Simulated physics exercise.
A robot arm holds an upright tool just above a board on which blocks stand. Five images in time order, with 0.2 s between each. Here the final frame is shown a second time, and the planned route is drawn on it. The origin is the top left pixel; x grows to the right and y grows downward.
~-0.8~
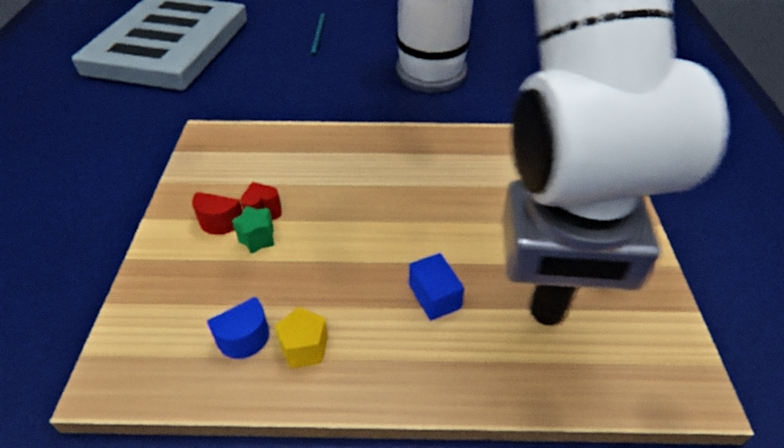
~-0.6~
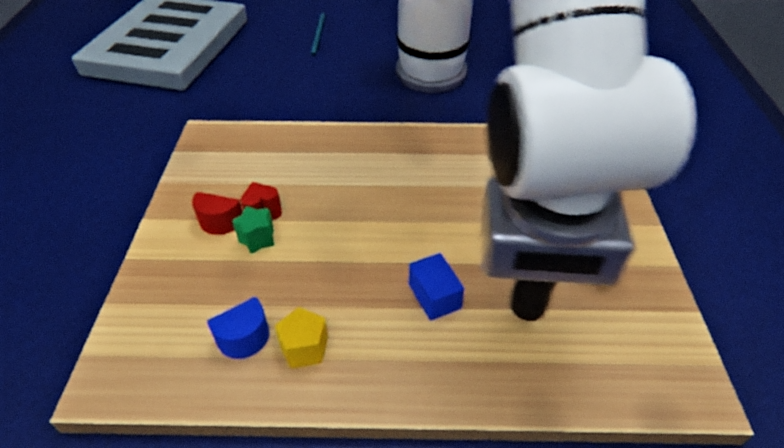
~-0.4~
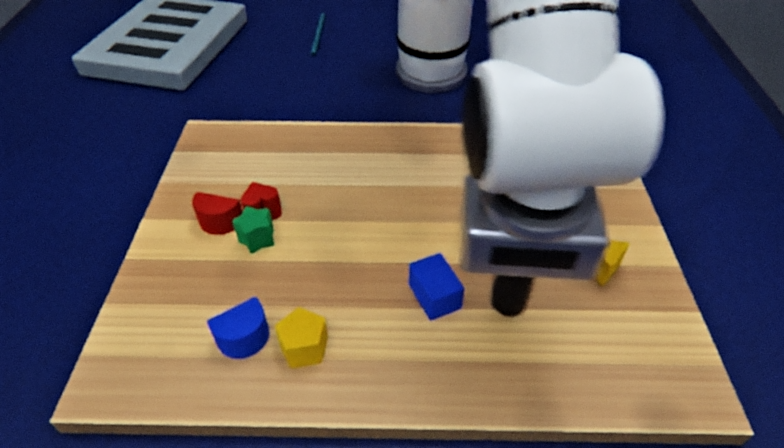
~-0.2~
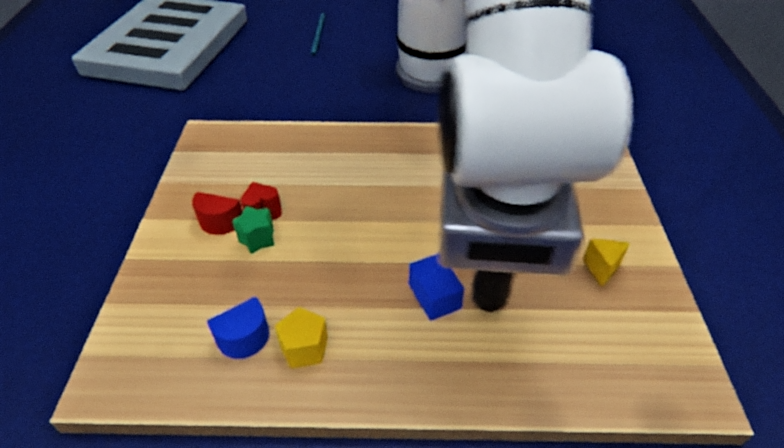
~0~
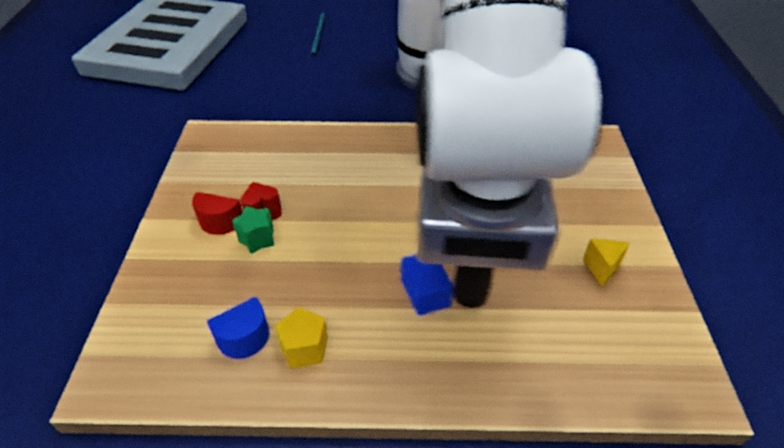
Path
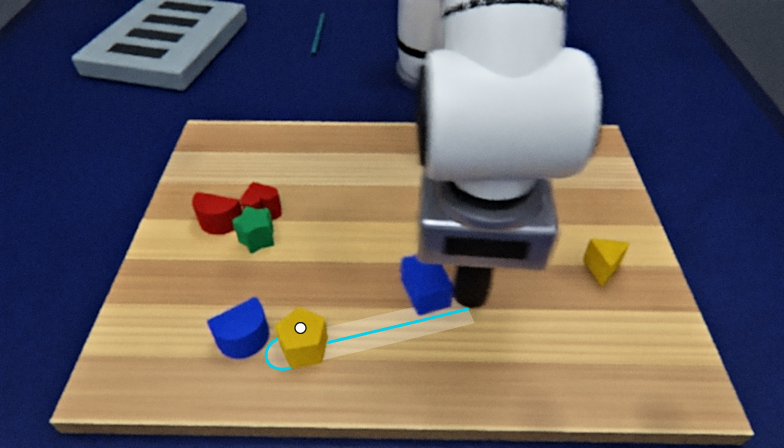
A white and grey robot arm with a dark upright tool works over a striped wooden board on a dark blue surface, seen from a fixed, raised viewpoint. Red blocks and a green star sit upper left, a blue half-round and yellow five-sided block lower left, and a blue block near the centre. The arm slides left, uncovering a yellow block at right, then nudges the central blue block slightly left.
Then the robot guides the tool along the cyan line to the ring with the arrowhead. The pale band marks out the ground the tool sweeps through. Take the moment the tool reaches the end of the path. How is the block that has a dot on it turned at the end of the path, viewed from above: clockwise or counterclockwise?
Viewed from above: Anti-clockwise.
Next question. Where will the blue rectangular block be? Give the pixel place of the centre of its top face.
At (401, 270).
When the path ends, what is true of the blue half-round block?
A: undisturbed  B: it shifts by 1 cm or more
B - it shifts by 1 cm or more.
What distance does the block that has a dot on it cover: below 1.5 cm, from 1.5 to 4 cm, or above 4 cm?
It ends over 4 cm away.
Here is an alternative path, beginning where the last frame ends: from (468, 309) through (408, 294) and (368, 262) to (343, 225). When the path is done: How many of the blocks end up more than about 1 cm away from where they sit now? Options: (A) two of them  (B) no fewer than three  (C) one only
Choice C: One only.
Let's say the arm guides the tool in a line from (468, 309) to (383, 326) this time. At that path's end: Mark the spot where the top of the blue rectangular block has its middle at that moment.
I'd guess (398, 269).
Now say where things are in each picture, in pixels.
In the first picture, tool tip at (547, 312); block tops, blue half-round block at (238, 320); yellow five-sided block at (301, 328); blue rectangular block at (436, 276).
In the second picture, tool at (528, 307); blocks unchanged.
In the third picture, tool at (508, 303); blocks unchanged.
In the fourth picture, tool at (489, 299); blocks unchanged.
In the fifth picture, tool at (471, 295); blue half-round block at (238, 320); yellow five-sided block at (301, 328); blue rectangular block at (427, 272).
Path on the board, from (468, 309) to (285, 353); the dot is on the yellow five-sided block.
On the path given first. One third of the way, tool at (410, 309); blue rectangular block at (403, 270), turned 70° clockwise.
Two thirds of the way, tool at (347, 324); blue rectangular block at (401, 270), turned 80° clockwise.
At the end, tool at (281, 339); blue half-round block at (207, 319), turned 35° clockwise; yellow five-sided block at (238, 347), turned 20° anticlockwise; blue rectangular block at (401, 270), turned 80° clockwise.
